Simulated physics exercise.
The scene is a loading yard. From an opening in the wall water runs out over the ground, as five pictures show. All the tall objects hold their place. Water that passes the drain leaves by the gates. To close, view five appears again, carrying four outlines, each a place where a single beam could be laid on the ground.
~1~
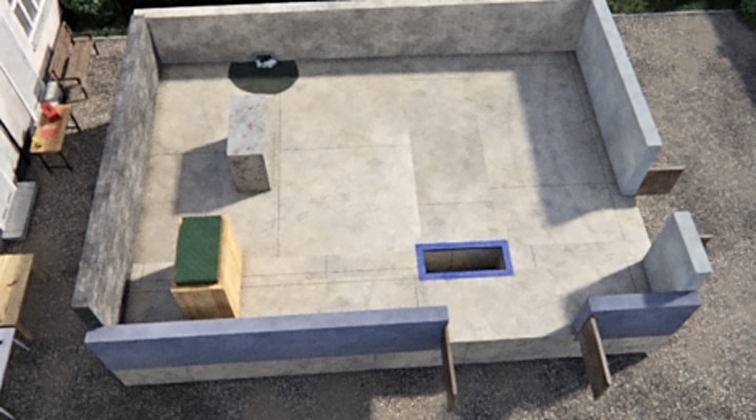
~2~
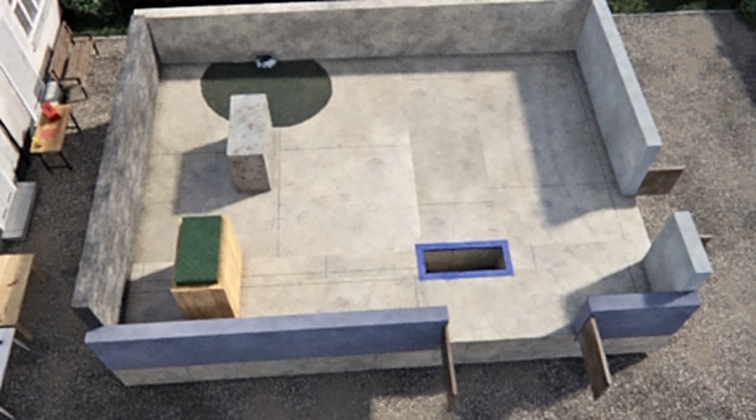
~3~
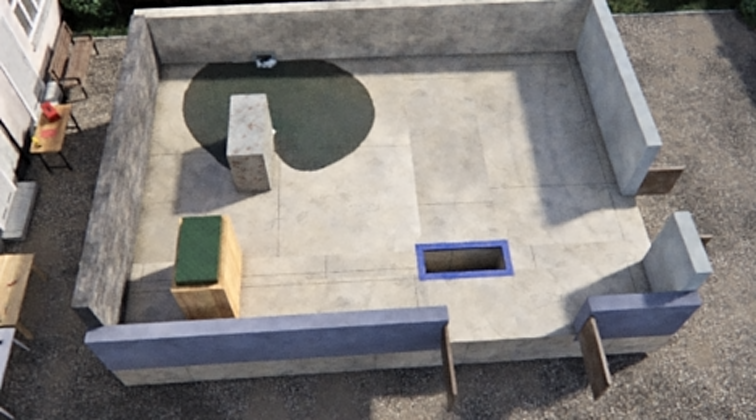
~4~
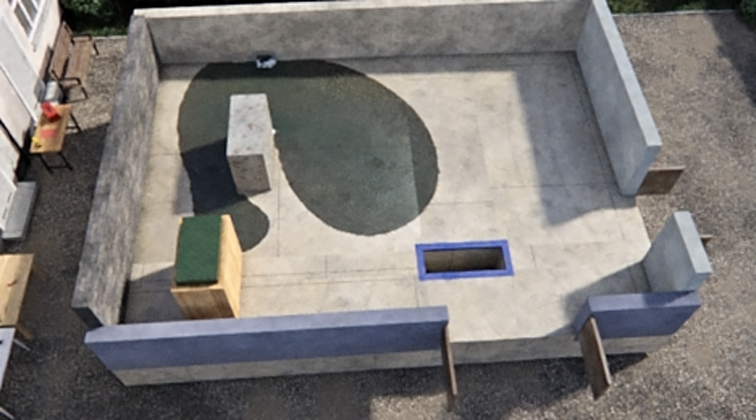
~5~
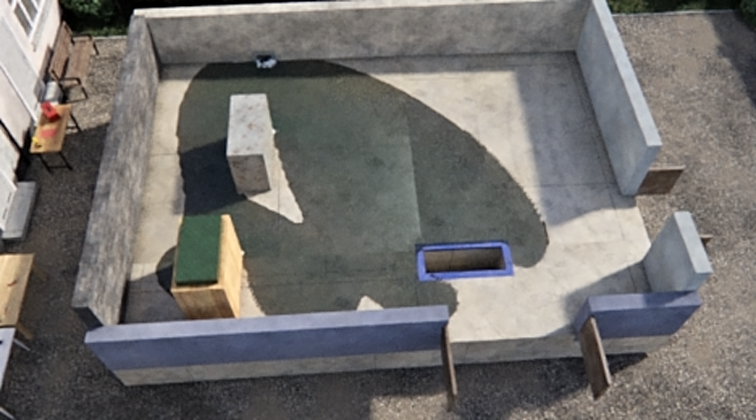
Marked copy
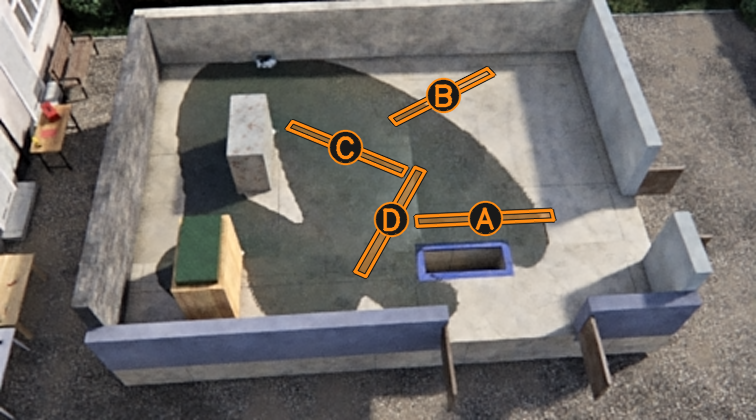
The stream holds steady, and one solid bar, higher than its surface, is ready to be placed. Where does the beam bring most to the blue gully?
The answer is spot B.
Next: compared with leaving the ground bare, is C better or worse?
Spot C is worse.
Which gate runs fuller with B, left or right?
More leaves on the left.
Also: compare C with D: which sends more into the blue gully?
The answer is C.
On the marked copy, A from (416, 221) to (552, 215); B from (393, 120) to (490, 71); C from (289, 125) to (404, 171); D from (360, 274) to (419, 169).
With A, about 18 % of the stream runs into the blue gully, about 81 % out by the gates.
With B, about 34 % of the stream runs into the blue gully, about 65 % out by the gates.
With C, about 18 % of the stream runs into the blue gully, about 82 % out by the gates.
With D, about 12 % of the stream runs into the blue gully, about 88 % out by the gates.
